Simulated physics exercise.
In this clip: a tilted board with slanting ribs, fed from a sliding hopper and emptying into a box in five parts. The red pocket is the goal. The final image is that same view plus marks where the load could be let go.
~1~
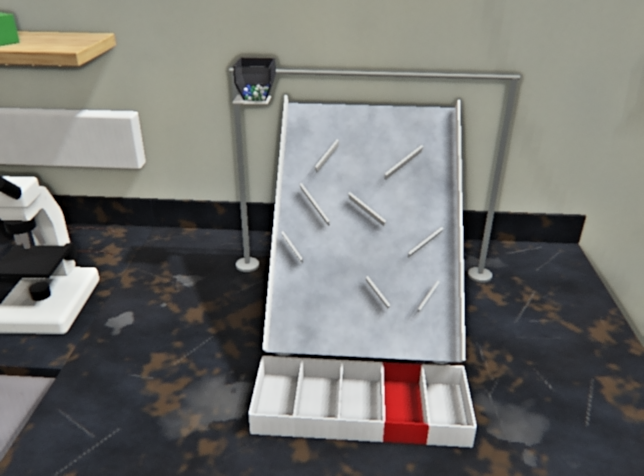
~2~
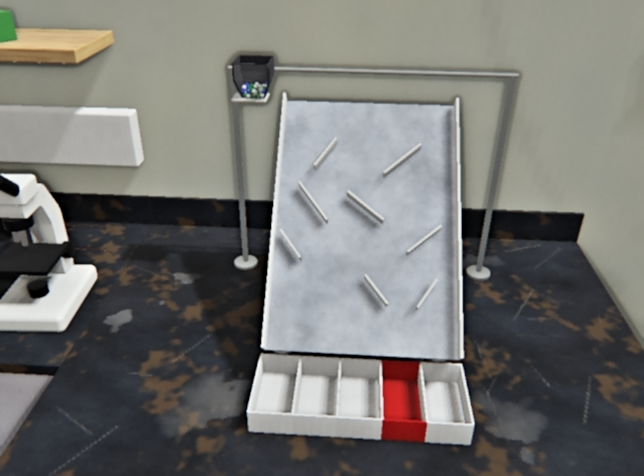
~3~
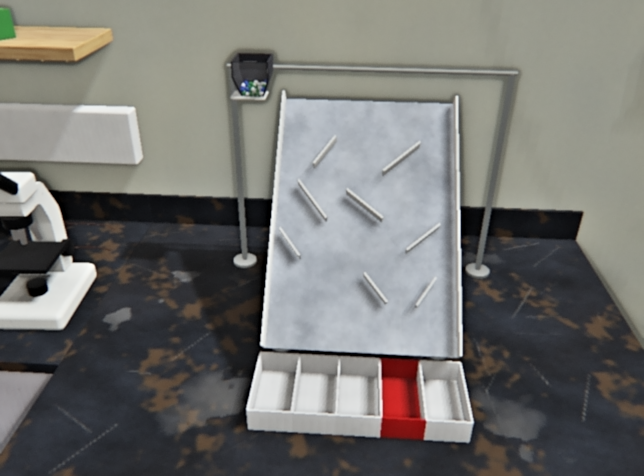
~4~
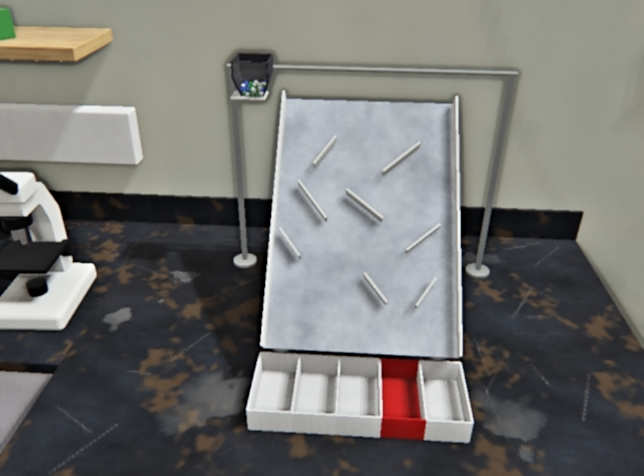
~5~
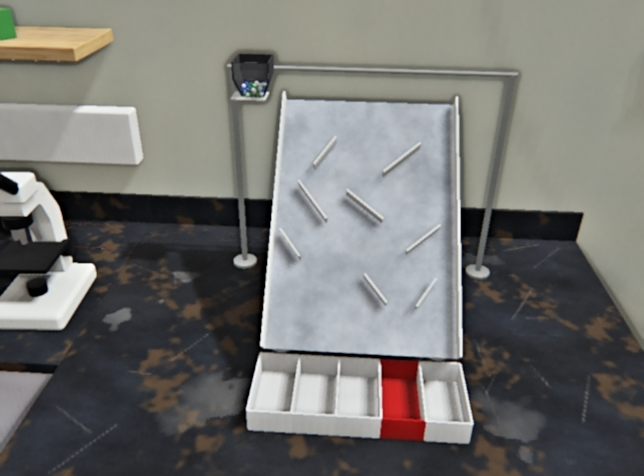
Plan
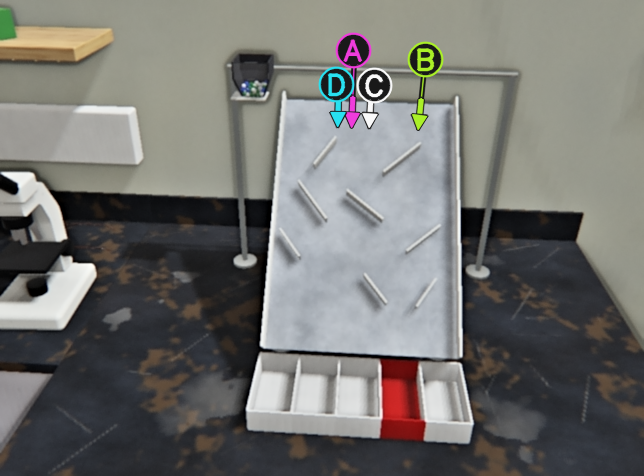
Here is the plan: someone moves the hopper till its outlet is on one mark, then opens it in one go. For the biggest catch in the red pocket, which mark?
Choose C.
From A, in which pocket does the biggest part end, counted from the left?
It is the fourth one.
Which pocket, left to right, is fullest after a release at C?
The fourth.
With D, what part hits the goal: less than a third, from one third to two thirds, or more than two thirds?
Less than a third.
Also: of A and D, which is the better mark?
Here it is mark A.
On the marked copy, mark A meets the board at (351, 122); mark B meets the board at (418, 124); mark C meets the board at (369, 122); mark D meets the board at (337, 121).
With A, about a third in the red pocket, about half in other pockets, a small part outside the box.
With B, about a third in the red pocket, about half in other pockets, a small part outside the box.
With C, about two thirds in the red pocket, about a quarter in other pockets, a small part outside the box.
With D, about a quarter in the red pocket, about two thirds in other pockets, a small part outside the box.
